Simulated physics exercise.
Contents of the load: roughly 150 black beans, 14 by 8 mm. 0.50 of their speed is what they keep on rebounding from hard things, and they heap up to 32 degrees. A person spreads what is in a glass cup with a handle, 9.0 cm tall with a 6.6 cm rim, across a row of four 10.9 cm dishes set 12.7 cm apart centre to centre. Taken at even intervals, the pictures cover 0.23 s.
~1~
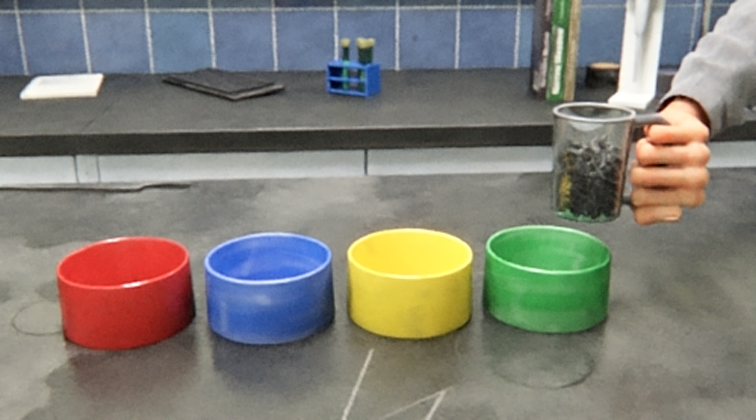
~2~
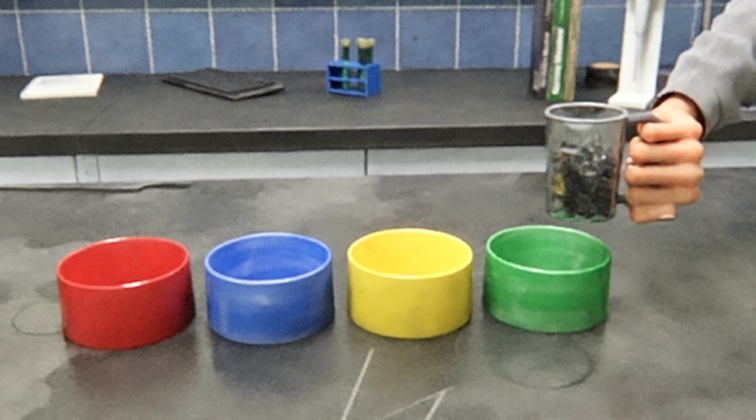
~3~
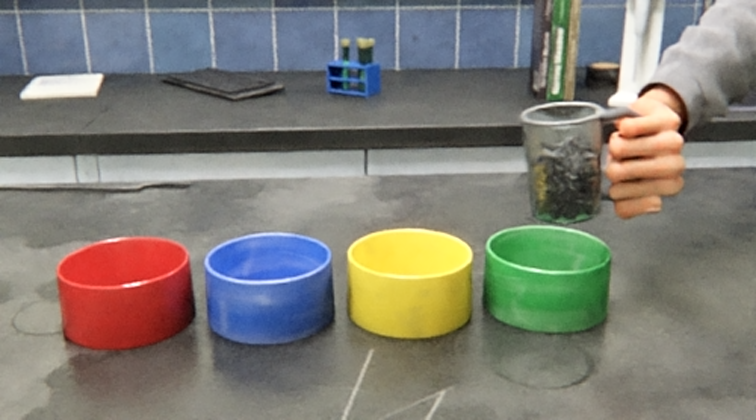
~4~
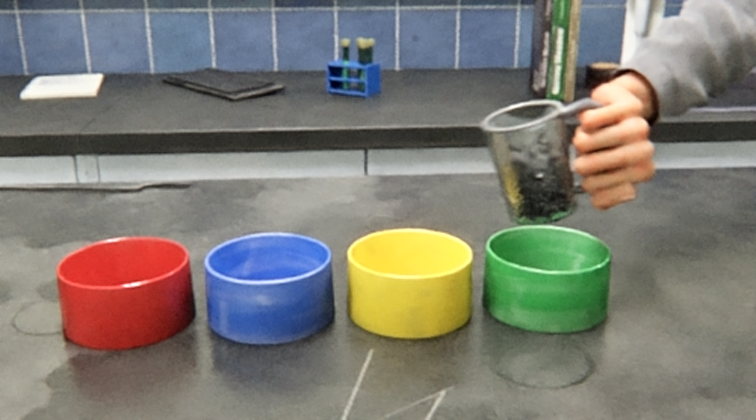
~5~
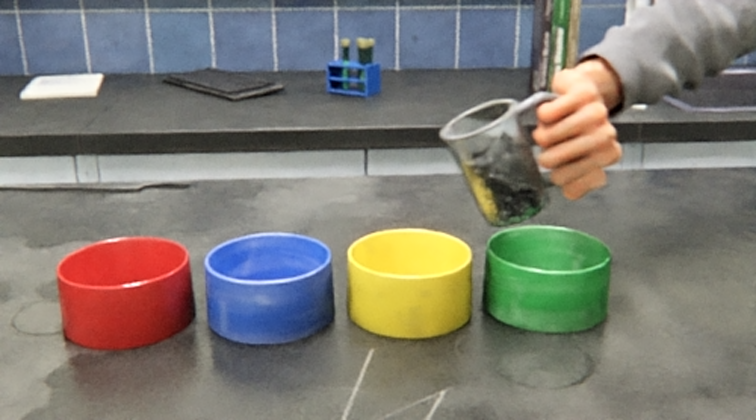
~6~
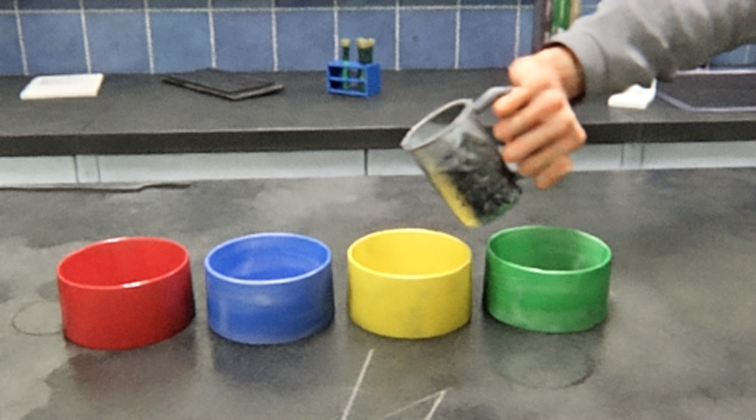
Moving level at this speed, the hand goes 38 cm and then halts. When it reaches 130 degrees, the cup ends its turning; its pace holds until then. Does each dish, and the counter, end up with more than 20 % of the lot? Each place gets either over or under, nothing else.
Here is the list: Red over, blue under, green under, yellow under, counter under.
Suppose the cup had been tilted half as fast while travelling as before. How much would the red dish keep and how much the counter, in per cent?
In that case the red dish gets 100 and the counter gets 0.
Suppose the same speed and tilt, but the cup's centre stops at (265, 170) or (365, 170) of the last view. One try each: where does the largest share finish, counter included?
I'd bet on blue for the first try and blue for the second.
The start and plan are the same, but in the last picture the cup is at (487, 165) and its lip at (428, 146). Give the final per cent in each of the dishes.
Per cent kept: Red 100; blue 0; green 0; yellow 0.
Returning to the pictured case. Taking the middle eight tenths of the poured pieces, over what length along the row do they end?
Spread: Around 6 cm.
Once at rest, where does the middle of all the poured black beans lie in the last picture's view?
Roughly (116, 302).
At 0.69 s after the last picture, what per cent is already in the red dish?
Roughly 100 in a hundred.
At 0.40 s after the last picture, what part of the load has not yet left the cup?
Around 95 per cent of the load.
Then, 0.24 s after the last picture, tilt 82 degrees; cup holds 100 %.
Then, 0.40 s after the last picture, tilt 115 degrees; cup holds 95 %, red 5 %.
Then, 0.69 s after the last picture, tilt 130 degrees; cup holds 0 %, red 100 %.
In the end, red 100 %, blue 0 %, green 0 %, yellow 0 %, counter 0 %.
